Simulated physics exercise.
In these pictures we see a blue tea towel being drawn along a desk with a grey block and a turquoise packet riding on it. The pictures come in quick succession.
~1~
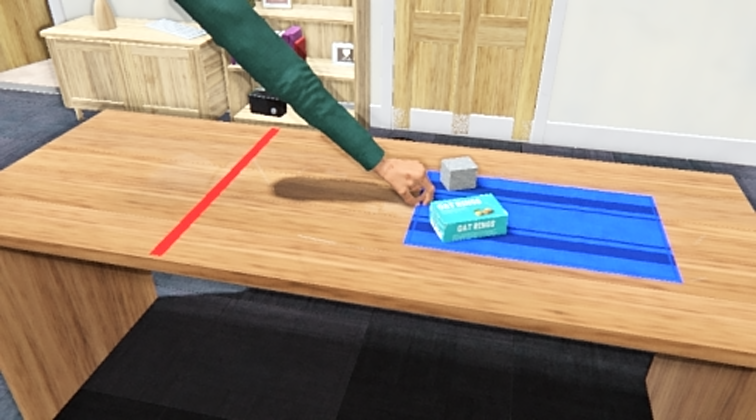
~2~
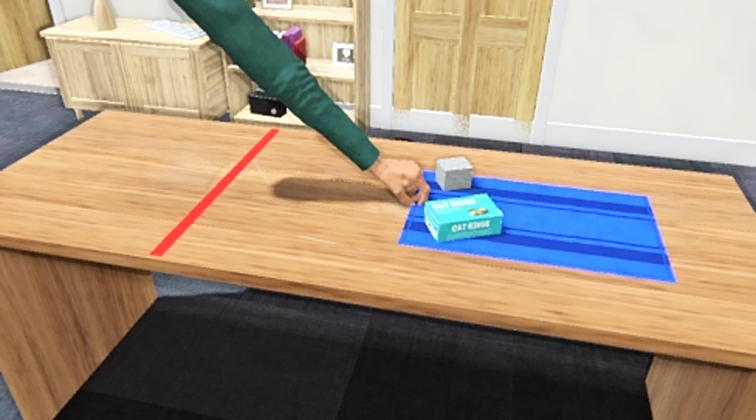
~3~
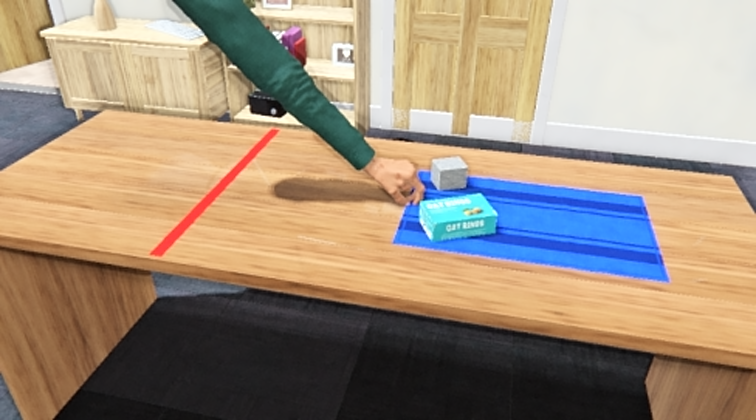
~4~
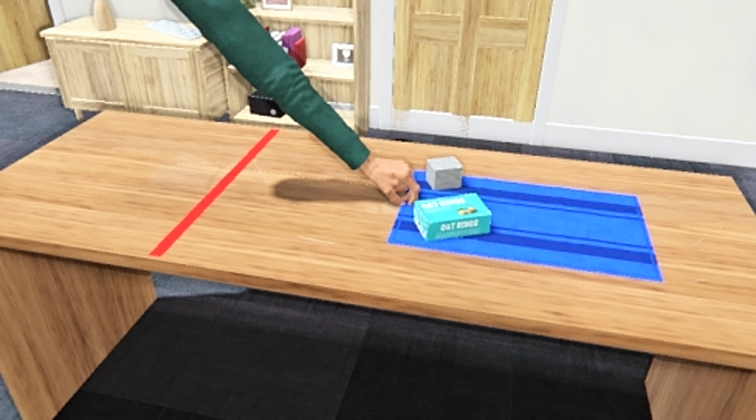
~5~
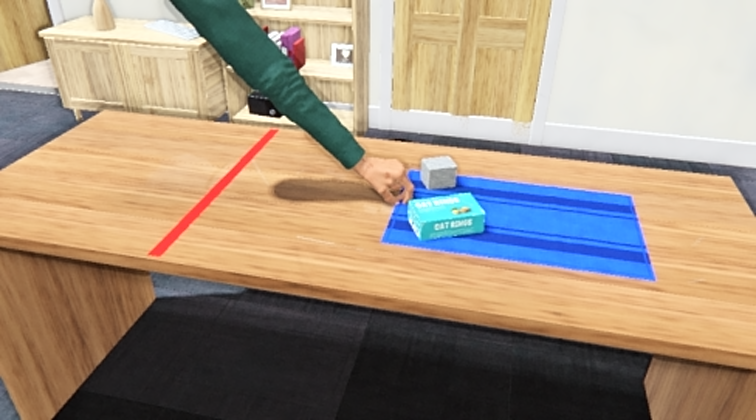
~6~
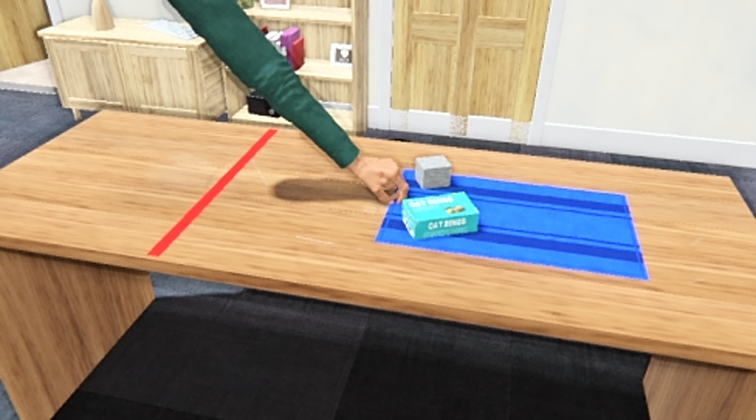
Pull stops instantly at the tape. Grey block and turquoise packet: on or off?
Grey block - on; turquoise packet - on.
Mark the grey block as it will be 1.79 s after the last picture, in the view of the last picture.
At that time it sits close to pixel (274, 154).
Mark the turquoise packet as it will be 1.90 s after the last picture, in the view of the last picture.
By then it is at (260, 192).
Then, 1.79 s on from there, hem at the tape; grey block on the cloth near (274, 154); turquoise packet on the cloth near (265, 193).
Then, 1.90 s on from there, hem at the tape; grey block on the cloth near (269, 153); turquoise packet on the cloth near (260, 192).
In the end, hem at the tape; grey block on the cloth near (269, 153); turquoise packet on the cloth near (260, 192). The grey block stays on the cloth and the turquoise packet remains aboard.
